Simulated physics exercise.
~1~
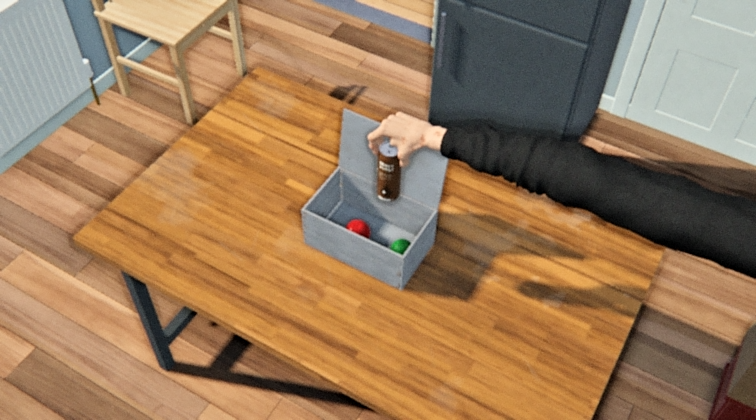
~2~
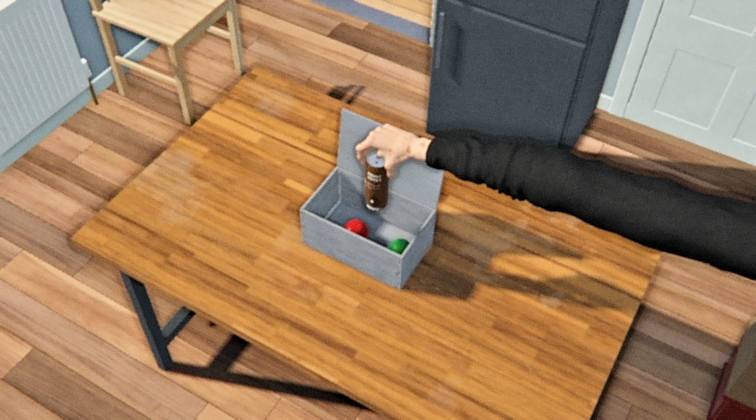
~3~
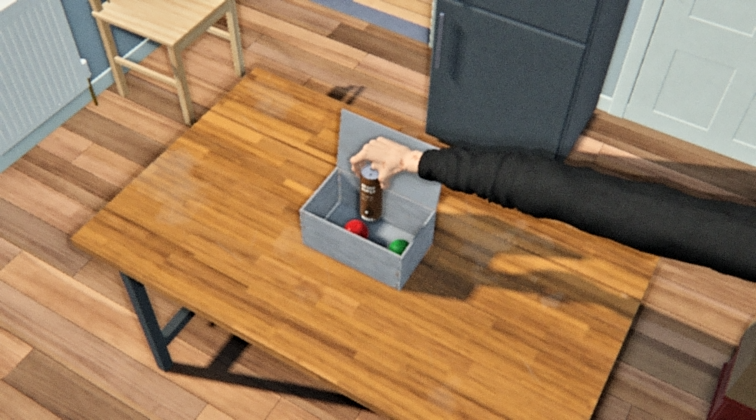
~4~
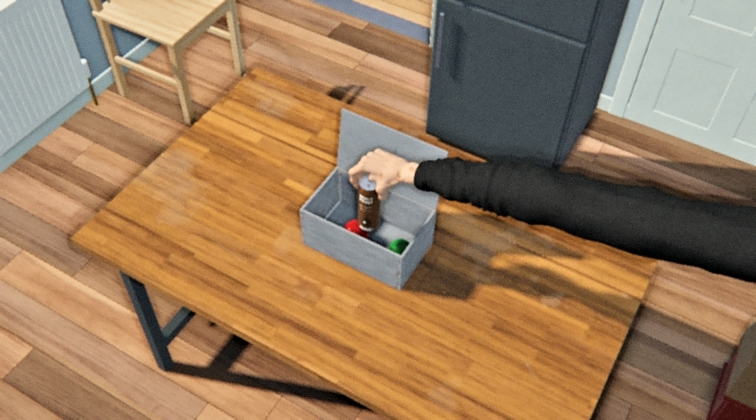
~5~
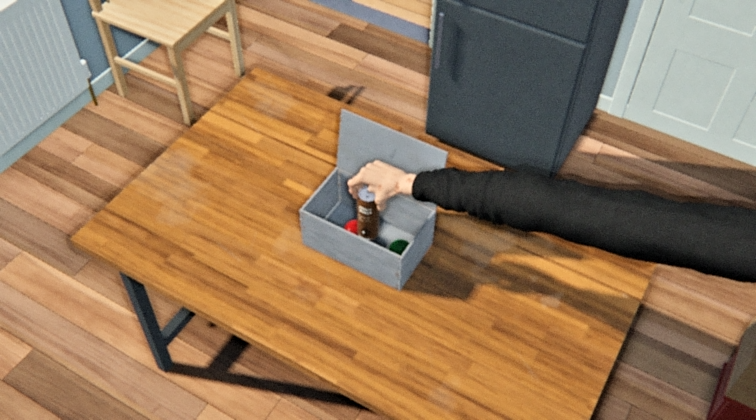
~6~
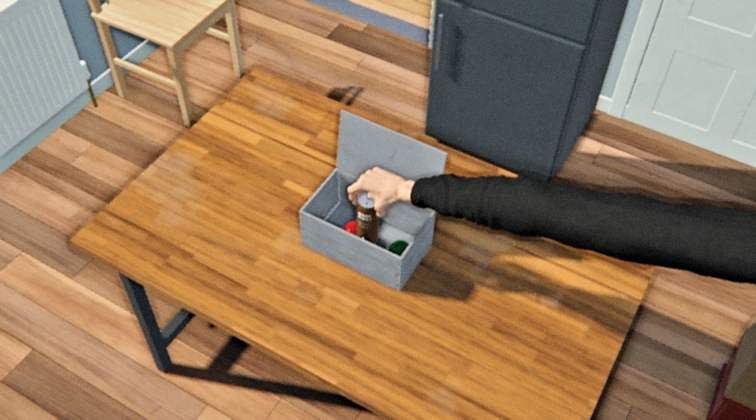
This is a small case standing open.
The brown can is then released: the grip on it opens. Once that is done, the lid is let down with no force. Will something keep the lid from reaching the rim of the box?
Yes, it stays propped open.
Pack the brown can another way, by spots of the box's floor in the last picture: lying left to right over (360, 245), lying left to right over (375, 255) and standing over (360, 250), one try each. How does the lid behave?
First try: No gap; second try: No gap; third try: No gap.
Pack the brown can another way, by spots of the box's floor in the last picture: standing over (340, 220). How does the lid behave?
Well, in that case it won't go down.
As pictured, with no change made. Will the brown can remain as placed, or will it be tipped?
In the end, it keeps its orientation.
Then, 0.60 s past the last view, brown can rocked 6° from its first pose near (369, 241); red apple displaced a little.
Then, 1.40 s past the last view, lid 72° above the rim; brown can displaced about its own width near (373, 243); red apple displaced a little.
Then, 2.00 s past the last view, lid 31° above the rim; brown can displaced about its own width near (372, 244); red apple displaced a little.
Finally, lid 13° above the rim; moved from the start, red apple and brown can; green ball still in place. Final places as the last picture's camera would see them, brown can near (372, 244).
